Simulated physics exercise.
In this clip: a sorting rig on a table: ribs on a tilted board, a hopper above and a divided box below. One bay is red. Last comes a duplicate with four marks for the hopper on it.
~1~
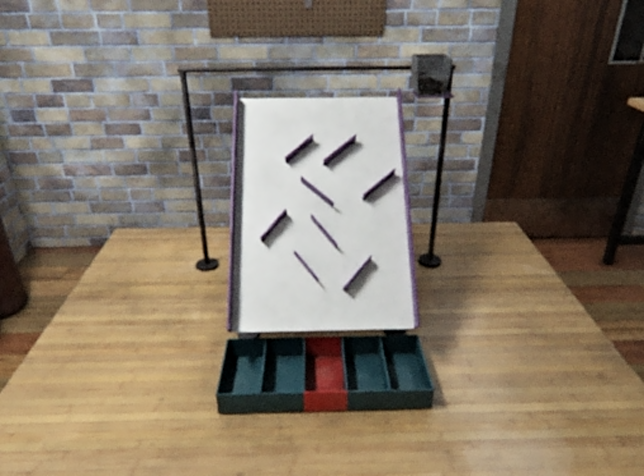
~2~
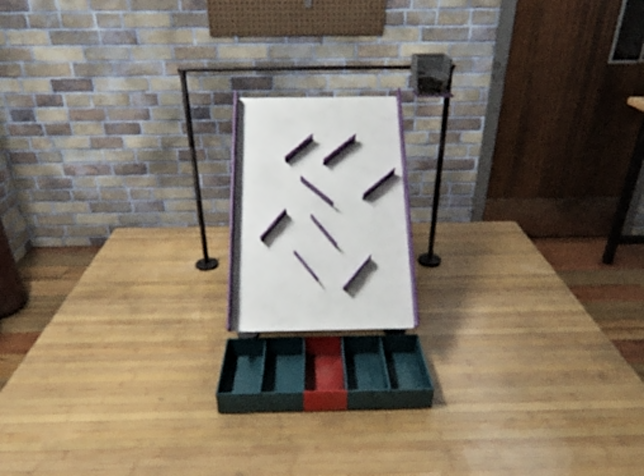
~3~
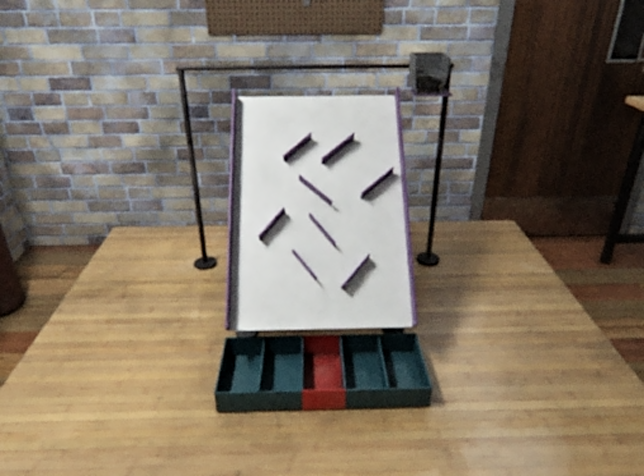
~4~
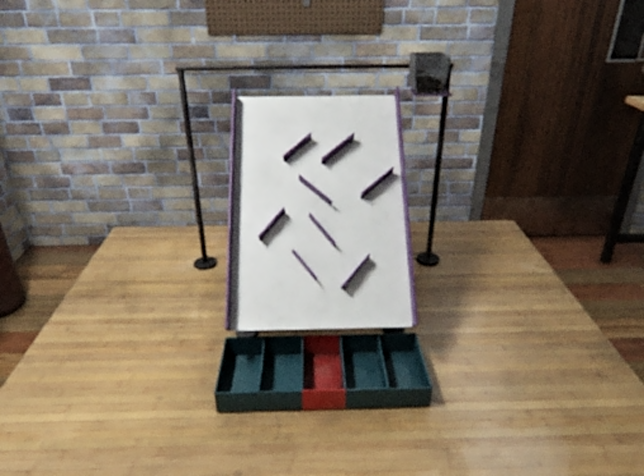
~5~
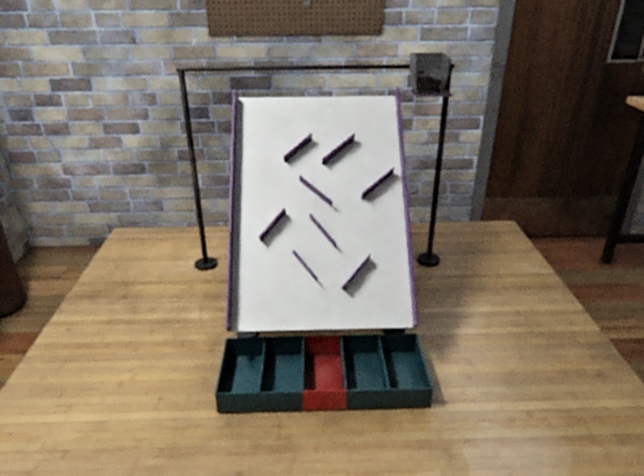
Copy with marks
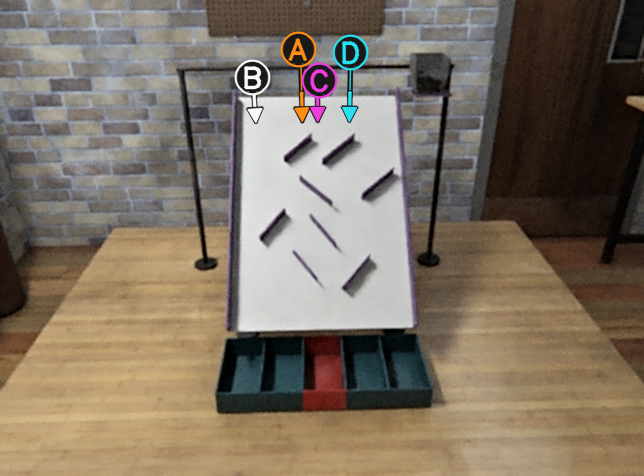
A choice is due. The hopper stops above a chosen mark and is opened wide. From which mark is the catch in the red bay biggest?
Go for D.
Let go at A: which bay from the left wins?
The first from the left.
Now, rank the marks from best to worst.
The order is D, C, A, B.
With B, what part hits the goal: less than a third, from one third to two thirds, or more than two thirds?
Less than a third.
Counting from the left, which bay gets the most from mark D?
It is the third one.
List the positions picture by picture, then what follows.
In the first picture, hopper at (429, 87), black beans, door shut.
In the second picture, ribs (285, 157) to (313, 134), (323, 160) to (356, 134), (301, 176) to (334, 203).
In the third picture, ribs (362, 193) to (394, 167), (258, 236) to (284, 207), (310, 213) to (335, 243).
In the fourth picture, ribs (293, 249) to (316, 277), (342, 286) to (370, 254).
In the fifth picture, red bay at (325, 399), number 3 of 5 from the left.
On the marked copy, mark A meets the board at (302, 116); mark B meets the board at (255, 117); mark C meets the board at (317, 116); mark D meets the board at (349, 116).
Choosing A, a small part in the red bay, most in other bays.
Choosing B, a stray few in the red bay, nearly all in other bays, a small part outside the box.
Choosing C, about half in the red bay, about half in other bays, a stray few outside the box.
Choosing D, about two thirds in the red bay, about a quarter in other bays, a small part held on the board.
